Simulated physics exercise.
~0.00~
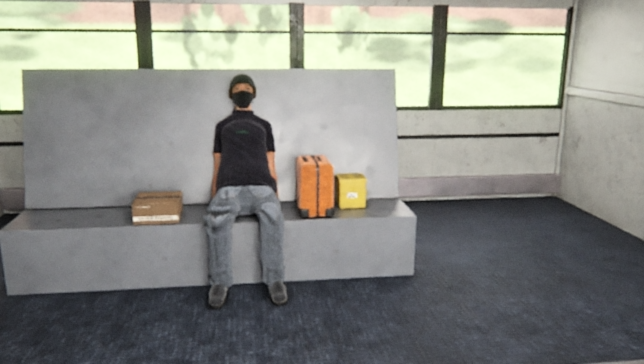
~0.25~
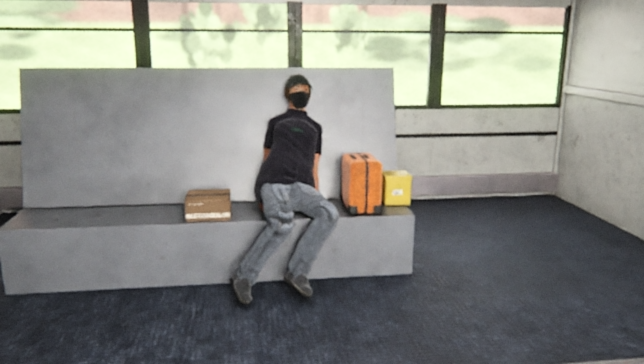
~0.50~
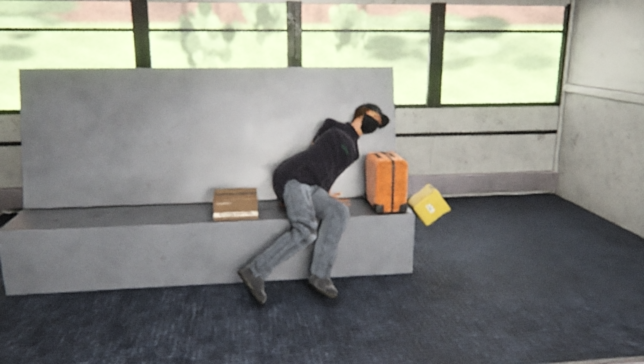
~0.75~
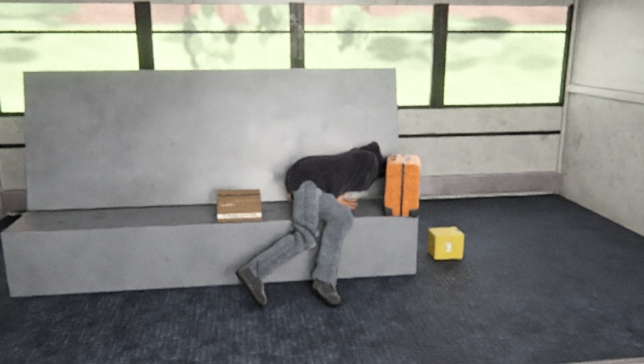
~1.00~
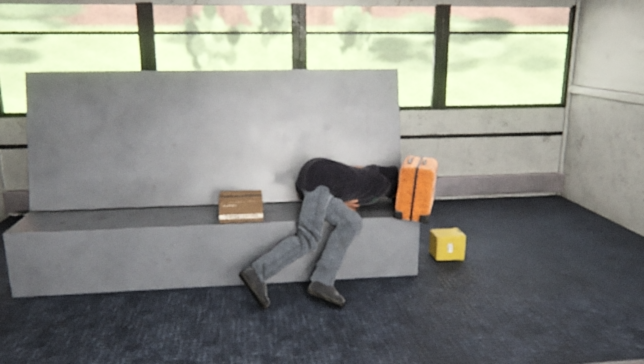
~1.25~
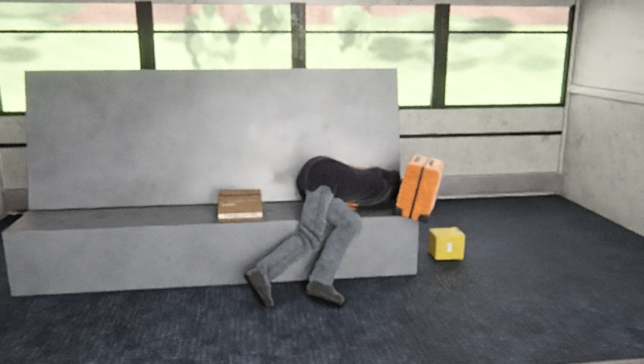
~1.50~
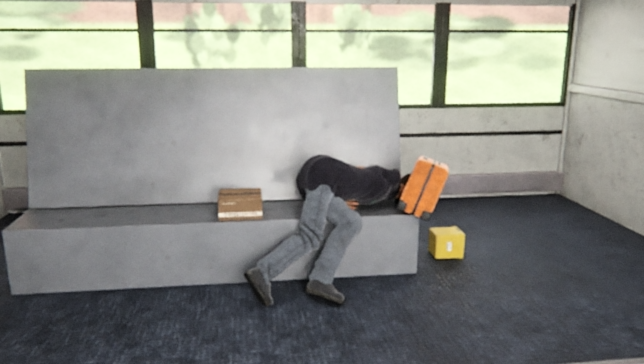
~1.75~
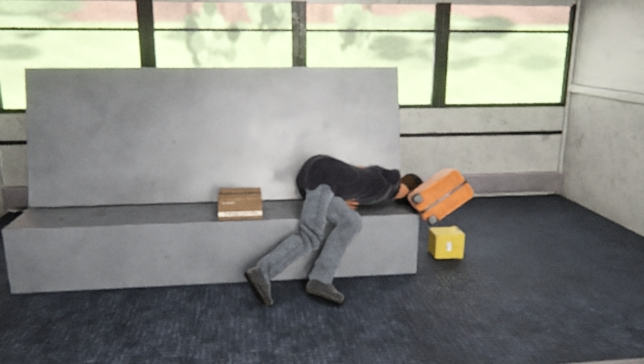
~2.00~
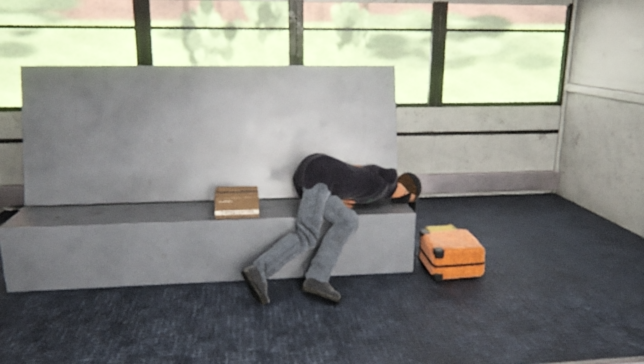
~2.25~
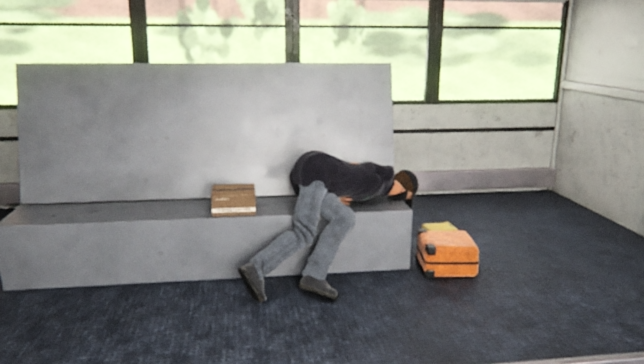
At first, a masked passenger in a dark shirt and jeans sits upright on a long grey seat, with a brown carton on the left and an orange case and yellow tub on the right. The passenger and all the items slide right, and the yellow tub tips off the seat's end onto the floor. The passenger slumps sideways against the orange case, which gradually leans outward and then topples off. It ends on its side on the floor by the tub, while the passenger lies limp across the seat, head at its edge, and the carton stays on.
